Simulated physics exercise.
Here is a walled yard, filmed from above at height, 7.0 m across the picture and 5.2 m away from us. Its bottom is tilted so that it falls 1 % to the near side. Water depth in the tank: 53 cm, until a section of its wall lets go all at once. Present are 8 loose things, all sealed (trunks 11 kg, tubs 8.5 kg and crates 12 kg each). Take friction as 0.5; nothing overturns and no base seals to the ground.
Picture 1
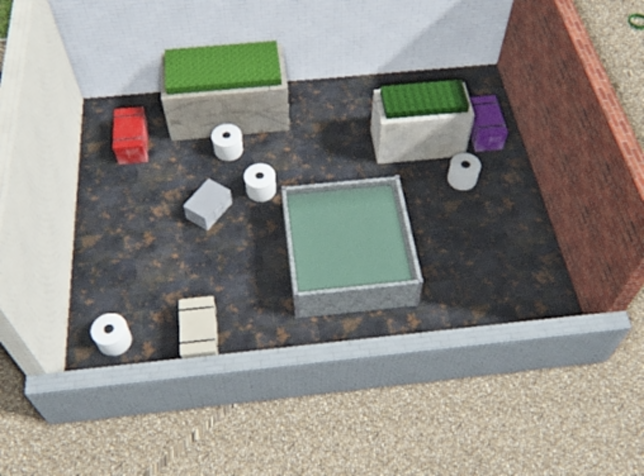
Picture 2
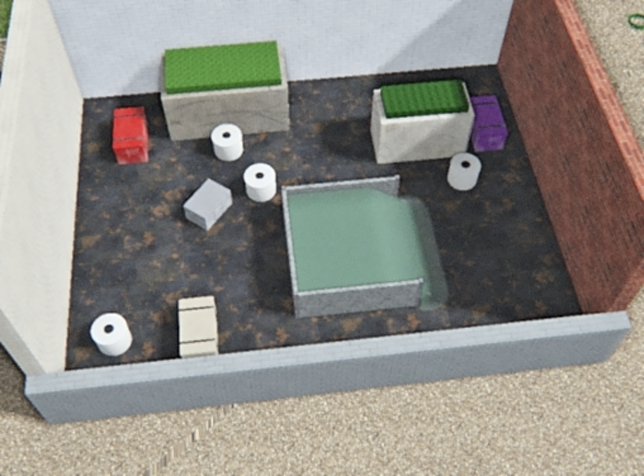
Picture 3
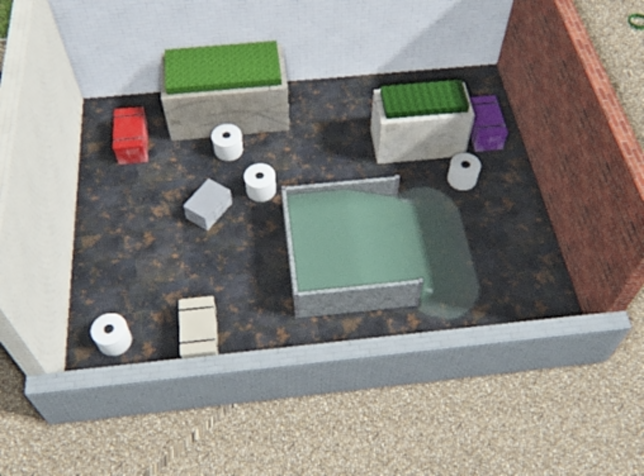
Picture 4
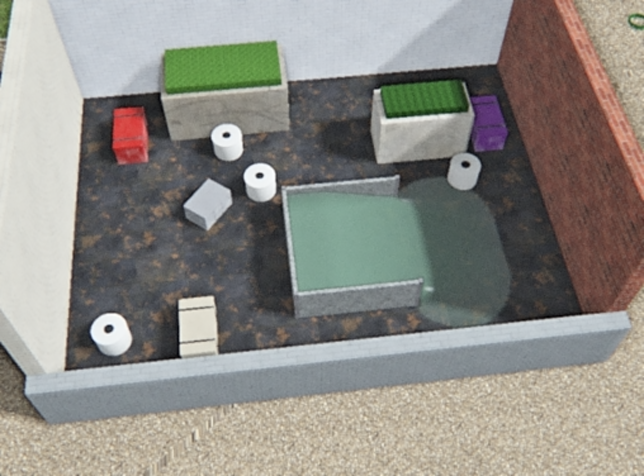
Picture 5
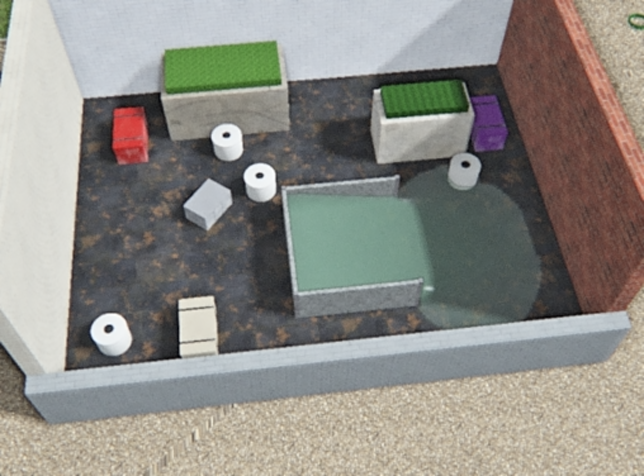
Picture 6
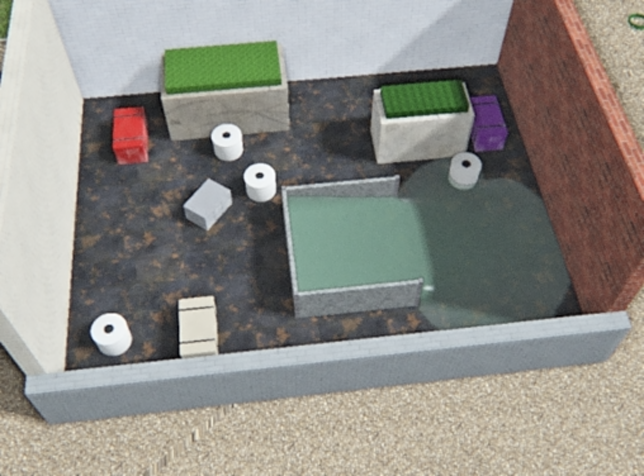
A square tank of green water stands right of centre in a walled yard with a dark mottled floor, seen from high above by a still camera. Around it sit a red trunk at left, a purple one at right, two grass-topped blocks, white and grey tubs, and pale crates. The tank's right side disappears and water spreads rightward across the floor in a widening sheet, while the objects stay put.
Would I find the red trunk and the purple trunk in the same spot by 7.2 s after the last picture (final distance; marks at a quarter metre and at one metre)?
The red trunk is left almost where it stood, the purple trunk is pushed well away.
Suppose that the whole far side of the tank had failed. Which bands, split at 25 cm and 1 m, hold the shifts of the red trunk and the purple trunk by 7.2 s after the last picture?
The red trunk drifts a bit; the purple trunk is swept a long way.
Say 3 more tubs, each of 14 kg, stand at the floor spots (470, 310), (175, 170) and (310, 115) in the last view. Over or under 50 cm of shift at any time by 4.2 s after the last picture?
In the order listed: Across the line; behind the line; behind the line.
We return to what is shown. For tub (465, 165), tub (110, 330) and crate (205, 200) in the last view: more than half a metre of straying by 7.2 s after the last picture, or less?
Taking them in order: Exceeded, exceeded and fell shy.
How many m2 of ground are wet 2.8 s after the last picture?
I'd put it close to 16 m2.
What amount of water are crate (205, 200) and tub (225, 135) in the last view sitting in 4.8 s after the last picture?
First roughly 1 cm, second roughly 0 cm.
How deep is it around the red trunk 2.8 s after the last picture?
I'd put it at about 0 cm.
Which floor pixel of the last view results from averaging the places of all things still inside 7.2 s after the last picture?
I'd put it close to (209, 190) in the last view.
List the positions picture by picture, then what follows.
In the first picture, the red trunk at (128, 127), on the bottom; the purple trunk at (488, 115) rests on the ground; water covers 2.7 m2; 0 of 8 have shifted.
In the second picture, the red trunk at (128, 127), on the bottom; the purple trunk at (488, 115) rests on the ground; water covers 3.6 m2; 0 of 8 have shifted.
In the third picture, the red trunk at (128, 127), on the bottom; the purple trunk at (488, 115), on the bottom; 4.6 m2 under water; 0 of 8 have shifted.
In the fourth picture, the red trunk at (128, 127), on the bottom; the purple trunk at (488, 115), on the bottom; water covers 5.8 m2; 0 of 8 have shifted.
In the fifth picture, the red trunk at (128, 127), on the bottom; the purple trunk at (488, 115) rests on the ground; 7.2 m2 under water; 0 of 8 have shifted.
In the sixth picture, the red trunk at (128, 127), on the bottom; the purple trunk at (488, 115), on the bottom; 8.6 m2 under water; 0 of 8 have shifted.
Then, 0.9 s after the last picture the red trunk is near (128, 127), 0.0 m from its start, aground; the purple trunk is near (488, 114), 0.0 m from its start, aground; 1 afloat.
Then, 2.8 s after the last picture the red trunk is near (128, 127), 0.0 m from its start, aground; the purple trunk is near (443, 66), 1.2 m from its start, afloat; 2 afloat.
Then, 4.8 s after the last picture the red trunk is near (128, 127), 0.0 m from its start, aground; the purple trunk is near (347, 107), 2.2 m from its start, aground; 1 afloat.
Then, 7.2 s after the last picture the red trunk is near (128, 127), 0.0 m from its start, aground; the purple trunk is near (288, 147), 3.2 m from its start, afloat; 4 afloat.
